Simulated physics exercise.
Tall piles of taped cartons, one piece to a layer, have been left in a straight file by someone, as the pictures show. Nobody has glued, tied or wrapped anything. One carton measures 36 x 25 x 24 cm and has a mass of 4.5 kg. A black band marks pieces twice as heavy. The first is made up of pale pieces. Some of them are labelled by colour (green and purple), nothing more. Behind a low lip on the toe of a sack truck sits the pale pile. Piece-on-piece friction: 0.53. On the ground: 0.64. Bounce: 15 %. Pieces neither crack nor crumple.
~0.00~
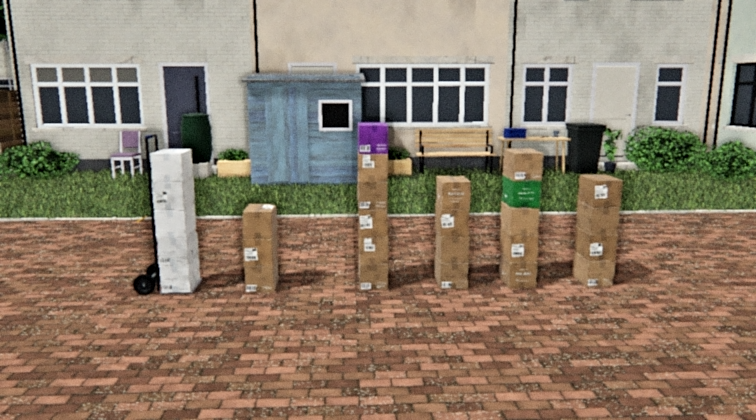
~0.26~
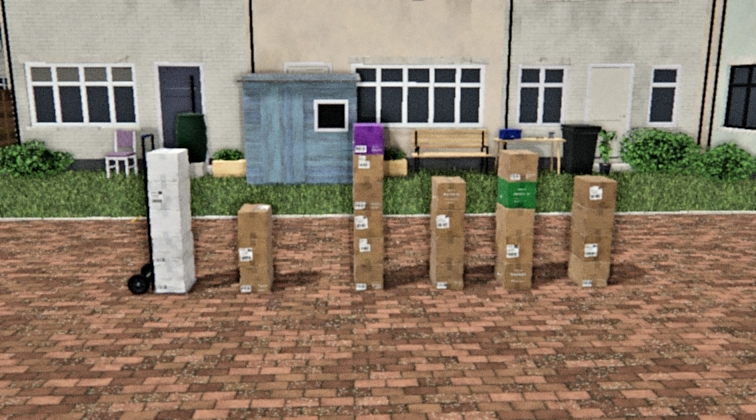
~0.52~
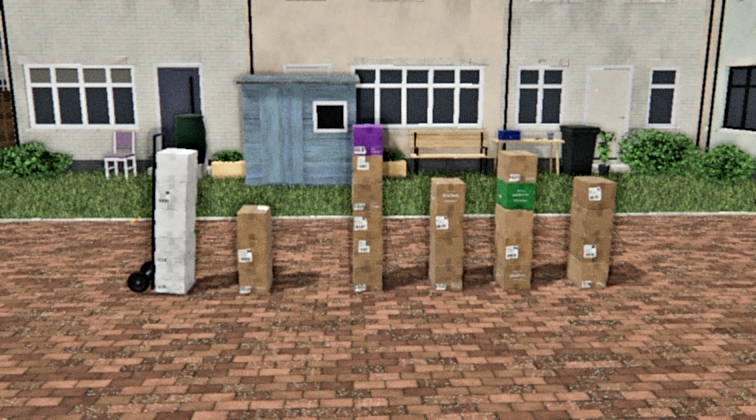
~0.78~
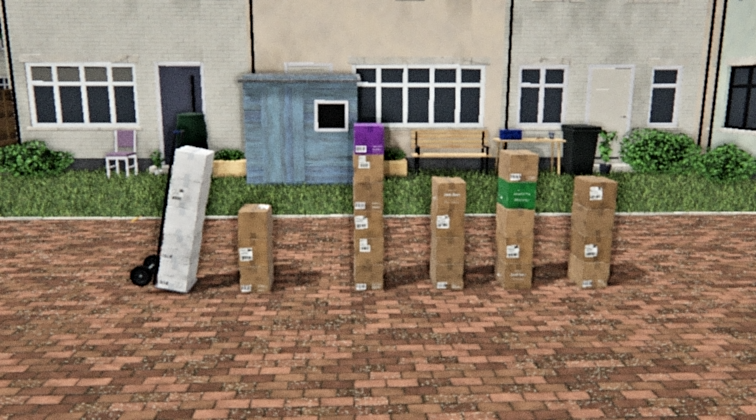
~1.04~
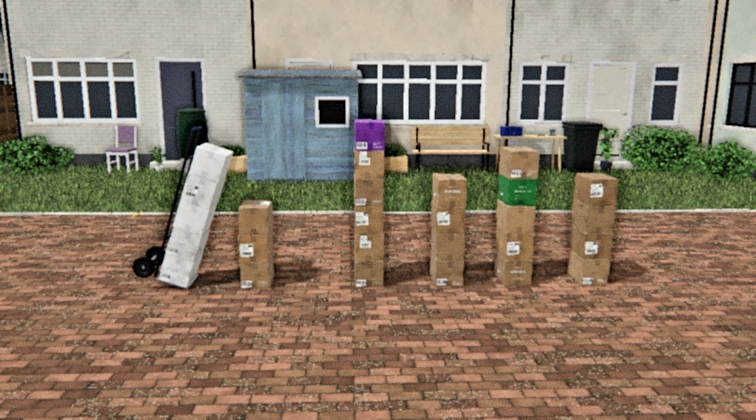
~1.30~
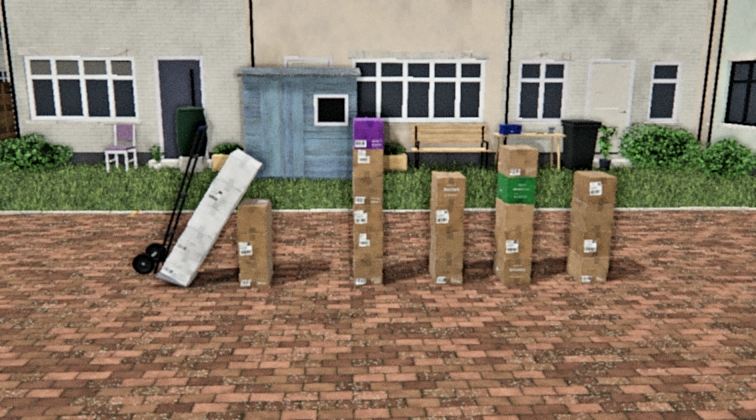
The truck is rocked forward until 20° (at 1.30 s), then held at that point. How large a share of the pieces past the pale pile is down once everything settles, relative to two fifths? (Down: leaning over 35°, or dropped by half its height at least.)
The count trails two fifths.
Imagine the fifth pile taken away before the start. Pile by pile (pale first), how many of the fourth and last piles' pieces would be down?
The fourth pile would have 0 down and the last pile 0.
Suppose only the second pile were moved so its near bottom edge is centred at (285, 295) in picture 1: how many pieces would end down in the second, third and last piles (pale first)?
Pile tally - second: 2, third: 6, last: 4.
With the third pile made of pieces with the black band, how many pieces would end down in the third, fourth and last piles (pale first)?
Down per pile - third: 0, fourth: 0, last: 0.
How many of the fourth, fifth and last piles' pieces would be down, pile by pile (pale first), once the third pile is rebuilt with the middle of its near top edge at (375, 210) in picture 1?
Counts down - fourth: 0; fifth: 0; last: 0.
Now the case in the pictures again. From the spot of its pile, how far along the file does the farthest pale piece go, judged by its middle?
Roughly 140 centimetres.
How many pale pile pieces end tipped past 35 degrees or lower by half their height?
Count: 5.
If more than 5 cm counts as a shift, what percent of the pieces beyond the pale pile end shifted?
The shifted ones make up 10 per cent.
Around 1.62 s, 4 of the pale pile down; none of the 22 other cartons down, 3 disturbed.
Around 2.04 s, 5 of the pale pile down; none of the 22 other cartons down, 3 disturbed.
Finally (3.5 s), 5 of the pale pile down; 2 of the 22 other cartons down; purple carton unmoved; green carton unmoved. That is 9 per cent. Seen by the last camera, middles, purple carton near (368, 133), green carton near (516, 188).
